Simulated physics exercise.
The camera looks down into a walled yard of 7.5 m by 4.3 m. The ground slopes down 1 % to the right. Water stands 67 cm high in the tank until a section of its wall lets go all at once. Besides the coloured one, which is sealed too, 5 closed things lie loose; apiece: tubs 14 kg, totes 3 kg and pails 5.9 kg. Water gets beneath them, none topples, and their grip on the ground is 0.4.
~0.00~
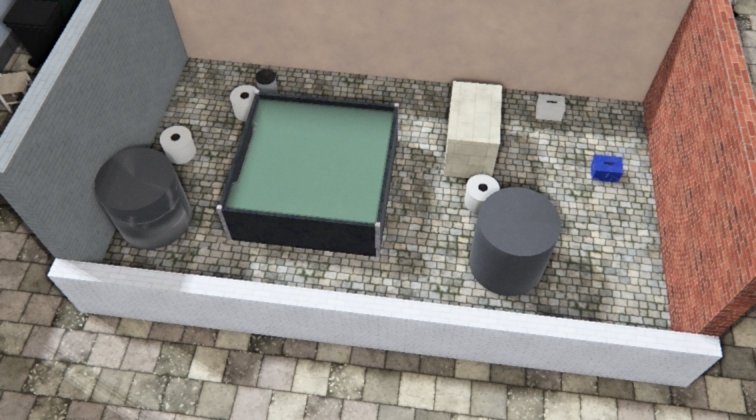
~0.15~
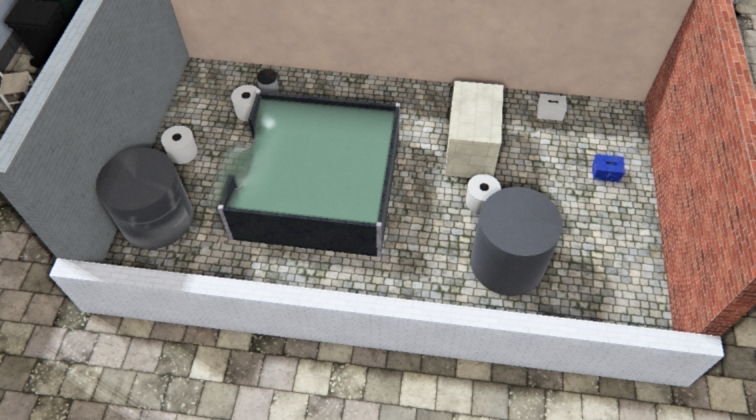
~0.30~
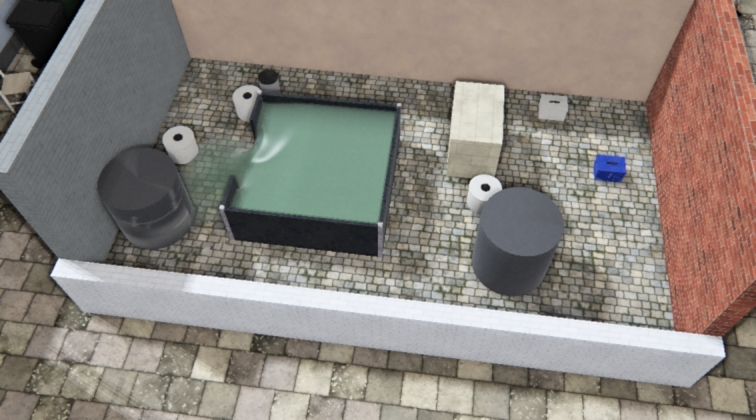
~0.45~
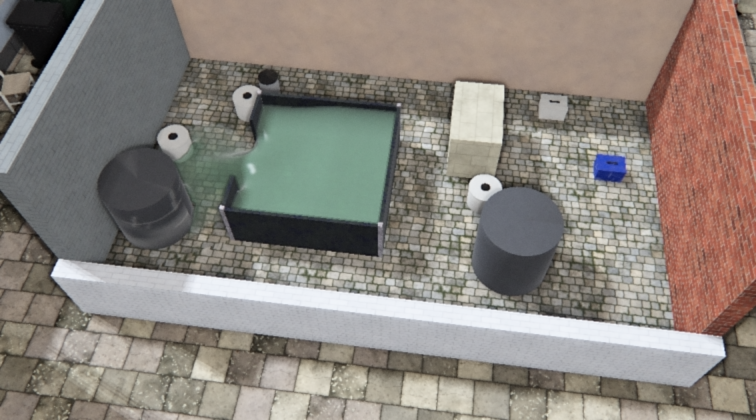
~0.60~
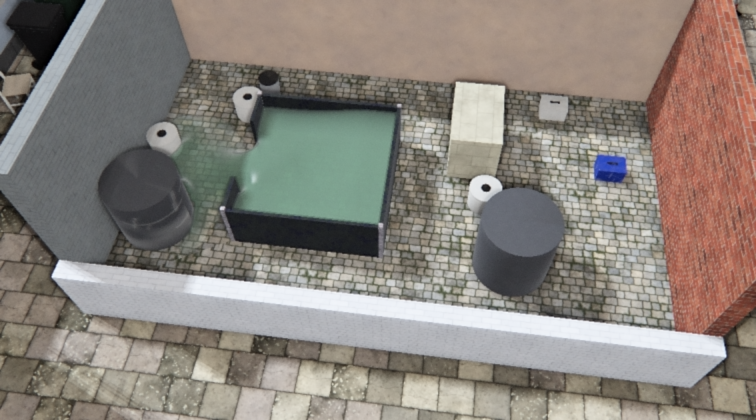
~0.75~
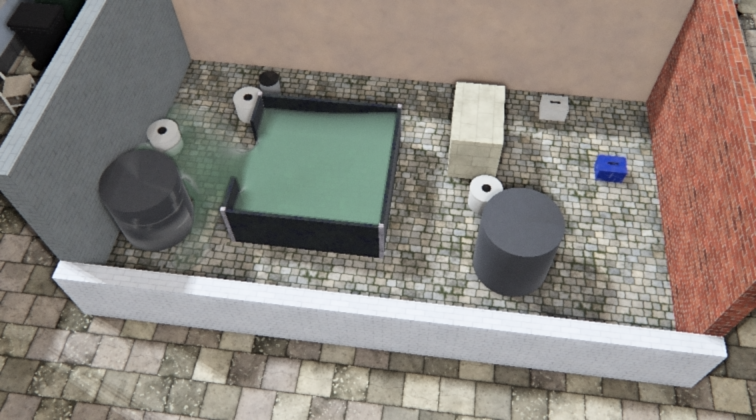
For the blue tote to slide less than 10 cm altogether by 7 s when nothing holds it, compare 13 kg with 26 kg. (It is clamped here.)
For it, only the higher weight holds it.
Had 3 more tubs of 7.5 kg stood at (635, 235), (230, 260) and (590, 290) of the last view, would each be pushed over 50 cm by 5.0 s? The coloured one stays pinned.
In that order: Under, over, less.
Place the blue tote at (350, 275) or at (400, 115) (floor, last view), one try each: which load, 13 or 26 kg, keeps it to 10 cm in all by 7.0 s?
In that order: The smaller is enough; neither holds.
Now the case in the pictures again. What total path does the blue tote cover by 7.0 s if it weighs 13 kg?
Some 30 cm in all.
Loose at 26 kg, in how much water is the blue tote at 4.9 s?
Roughly 1 cm.
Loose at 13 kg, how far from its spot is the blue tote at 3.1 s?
About 0 cm.
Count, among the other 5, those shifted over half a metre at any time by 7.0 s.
I count 4.
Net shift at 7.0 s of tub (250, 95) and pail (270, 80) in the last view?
In that order: 350 cm, 550 cm.
After 1.4 s the blue tote would be 0 cm from its start with 13 kg and 0 cm from its start with 26 kg; 0 cm of water round it then.
After 3.1 s the blue tote would be 0 cm from its start with 13 kg and 0 cm from its start with 26 kg; 0 cm of water round it then.
After 4.9 s the blue tote would be 0 cm from its start with 13 kg and 0 cm from its start with 26 kg; 1 cm of water round it then.
After 7.0 s the blue tote would be 25 cm from its start with 13 kg and 1 cm from its start with 26 kg; 8 cm of water round it then.
